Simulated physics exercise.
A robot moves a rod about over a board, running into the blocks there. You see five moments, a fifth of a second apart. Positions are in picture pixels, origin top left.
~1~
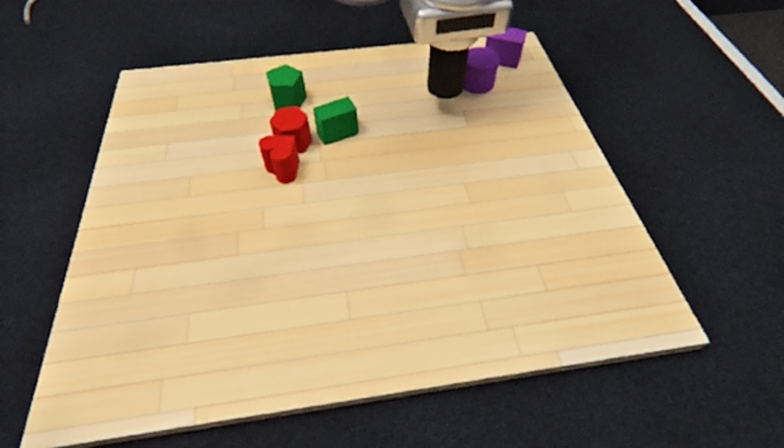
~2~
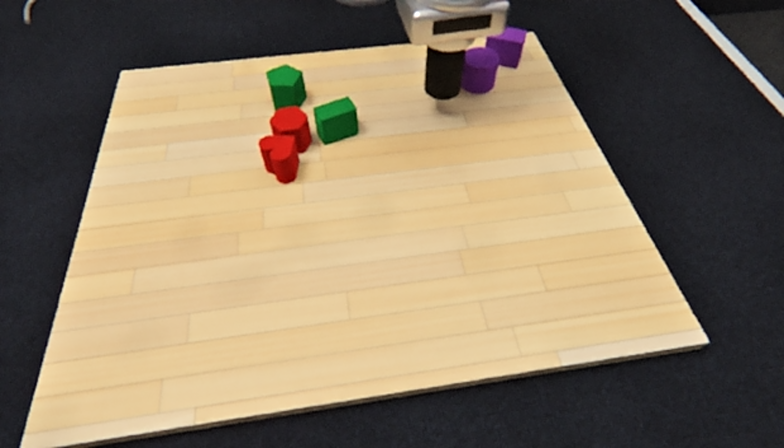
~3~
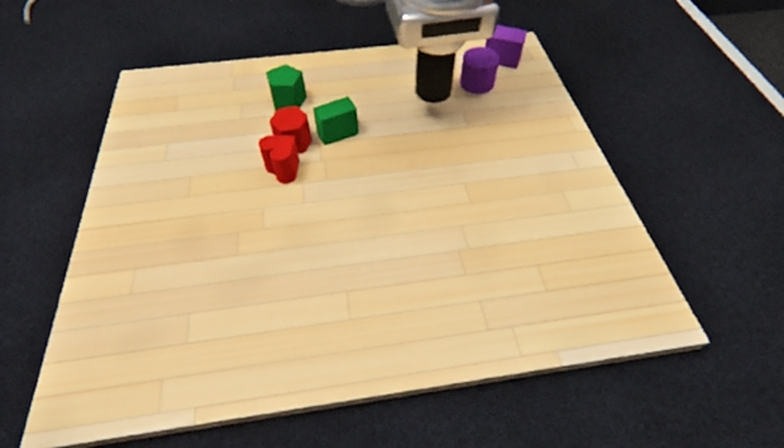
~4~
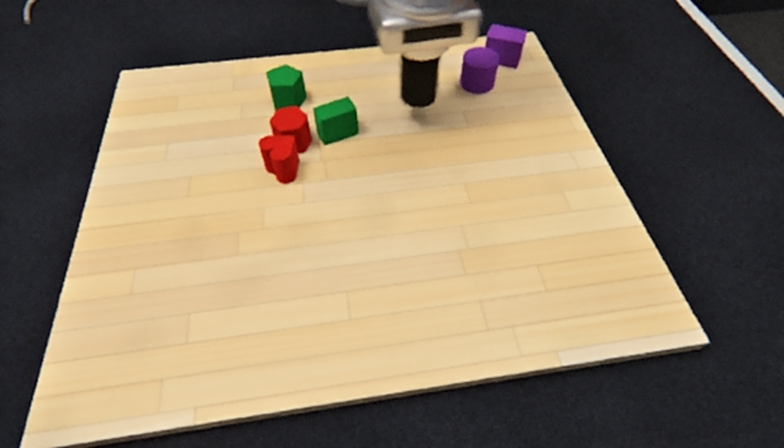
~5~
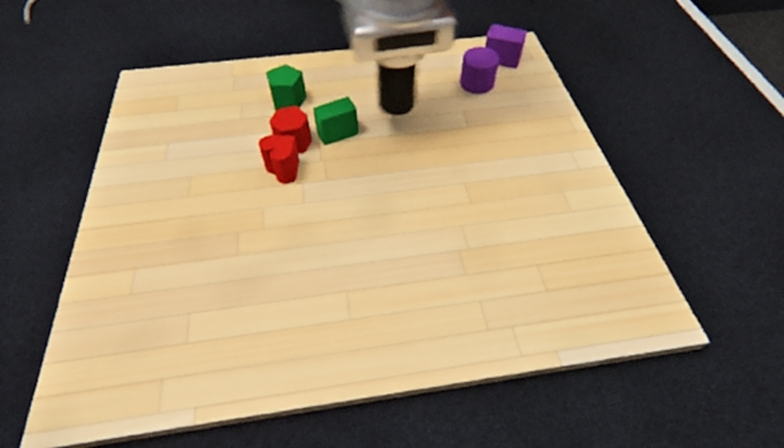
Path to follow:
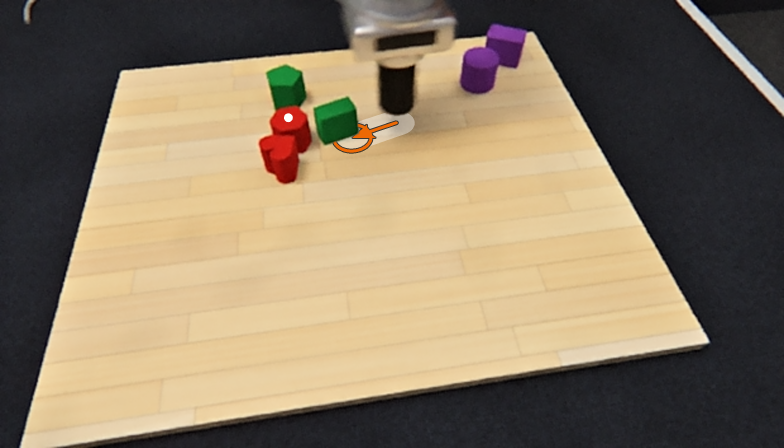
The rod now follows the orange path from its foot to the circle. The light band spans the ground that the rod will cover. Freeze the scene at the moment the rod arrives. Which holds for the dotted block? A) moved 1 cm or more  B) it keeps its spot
The one that fits is A, moved 1 cm or more.
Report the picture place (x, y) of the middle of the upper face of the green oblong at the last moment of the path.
Its top centre lands on (311, 109).
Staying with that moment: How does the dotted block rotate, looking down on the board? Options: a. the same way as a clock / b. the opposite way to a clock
(b)
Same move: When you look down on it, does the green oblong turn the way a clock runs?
The answer is yes.
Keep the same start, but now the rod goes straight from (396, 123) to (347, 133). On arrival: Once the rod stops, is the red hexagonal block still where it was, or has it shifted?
It is no longer where it was.
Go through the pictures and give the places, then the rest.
Lower end of the rod (445, 88), tops of blocks, red heart-shaped block (277, 145), red hexagonal block (288, 118), green oblong (335, 108), in the first frame.
Rod (442, 89), blocks as before, in the second frame.
Rod (433, 91), blocks as before, in the third frame.
Rod (418, 96), blocks as before, in the fourth frame.
Rod (397, 104), red heart-shaped block (277, 145), red hexagonal block (288, 118), green oblong (335, 108), in the fifth frame.
The drawn path runs in a line from (396, 123) to (352, 138); the dot is on the red hexagonal block.
The first path, step by step. Halfway along, rod (374, 111); nothing pushed yet.
At the end, rod (351, 119); red heart-shaped block not moved; red hexagonal block (273, 117), turned 20° anticlockwise; green oblong (311, 109), turned 30° clockwise.
